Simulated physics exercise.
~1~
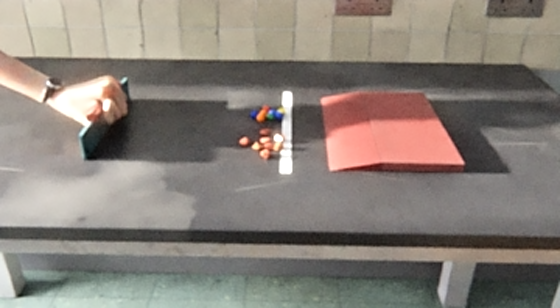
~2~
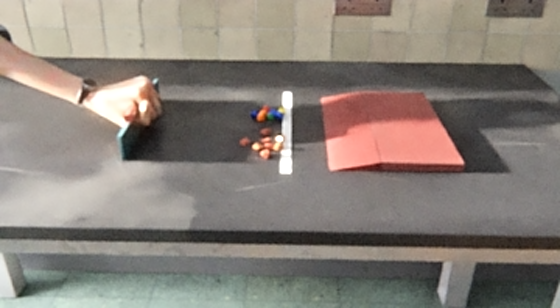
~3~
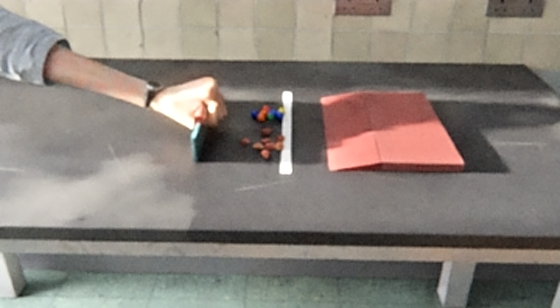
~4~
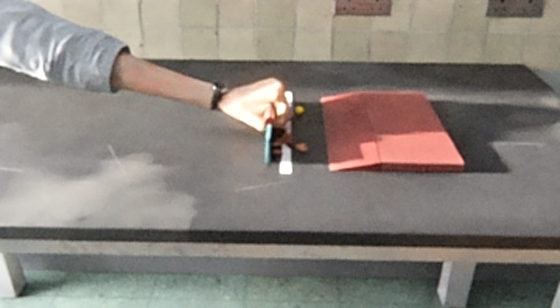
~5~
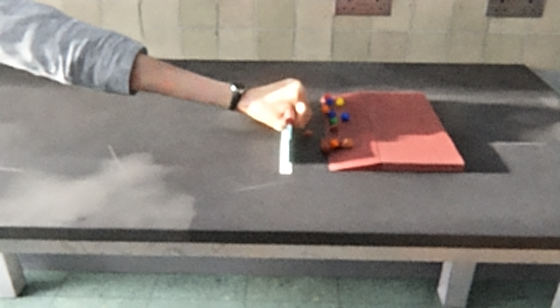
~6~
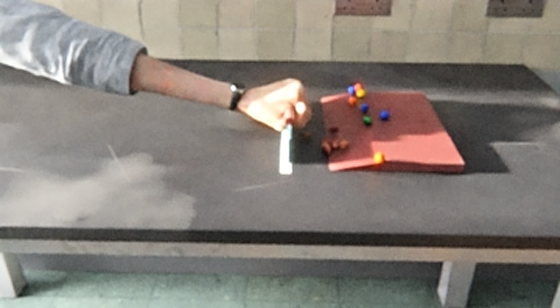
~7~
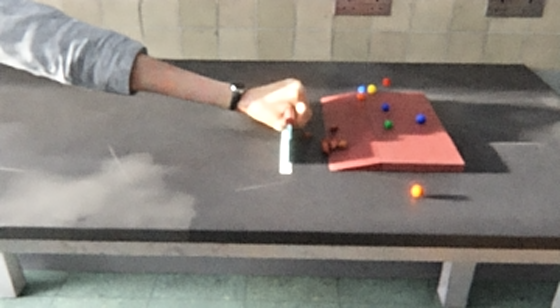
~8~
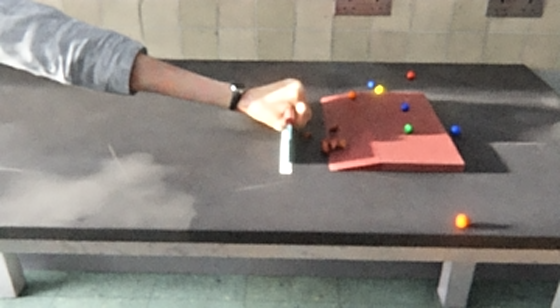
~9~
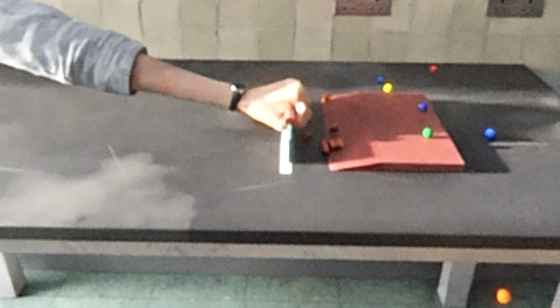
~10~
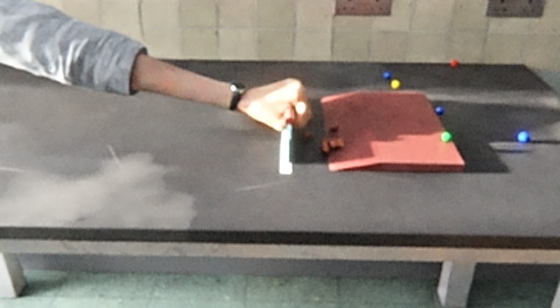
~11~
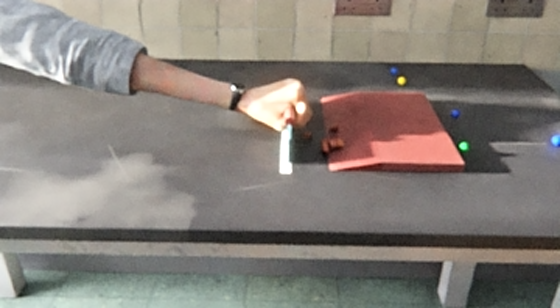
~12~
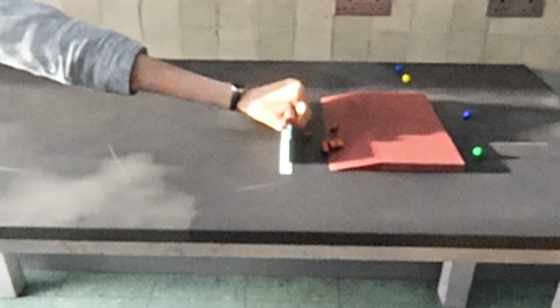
The footage shows a hand sliding a scraper right across a dark table, pushing two small batches of loose bits toward a red ramp and stopping at white tape. The colourful balls roll over the ramp and scatter, one dropping off the table, while the brownish bits settle around its lower edge.
